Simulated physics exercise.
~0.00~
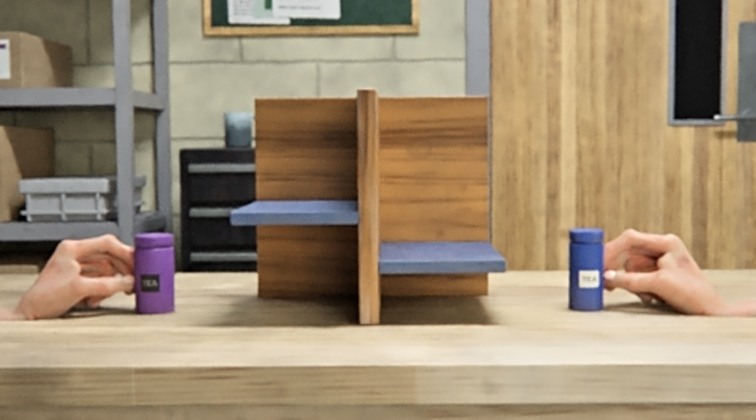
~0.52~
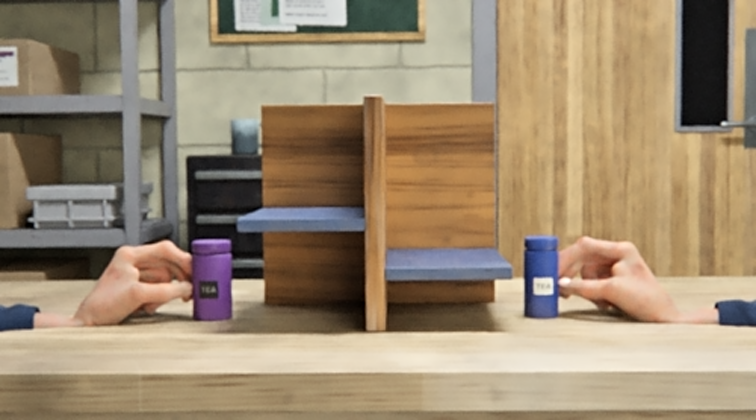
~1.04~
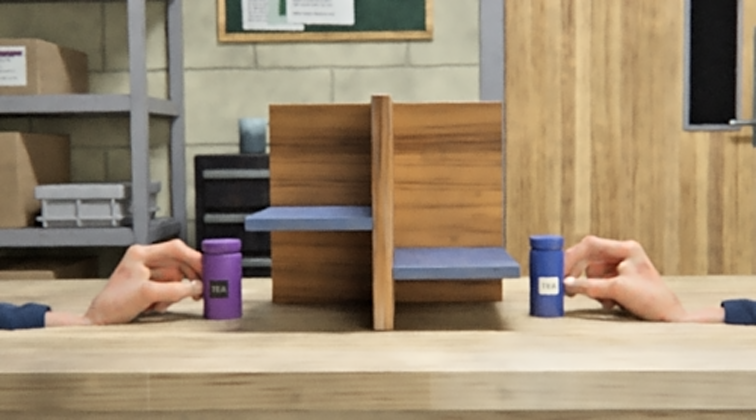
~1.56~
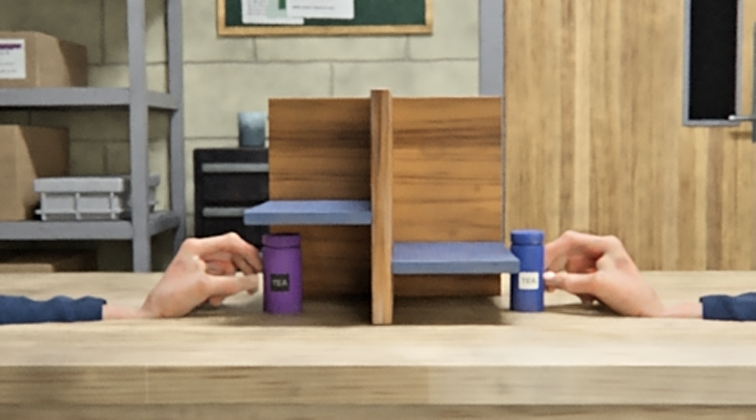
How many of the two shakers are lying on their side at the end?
None of them are lying on their side; both the purple shaker and the blue shaker are still upright.
Two hands pushing tea shakers inward at a two-sided shelf, the purple one sliding under while the blue one stops at the edge.
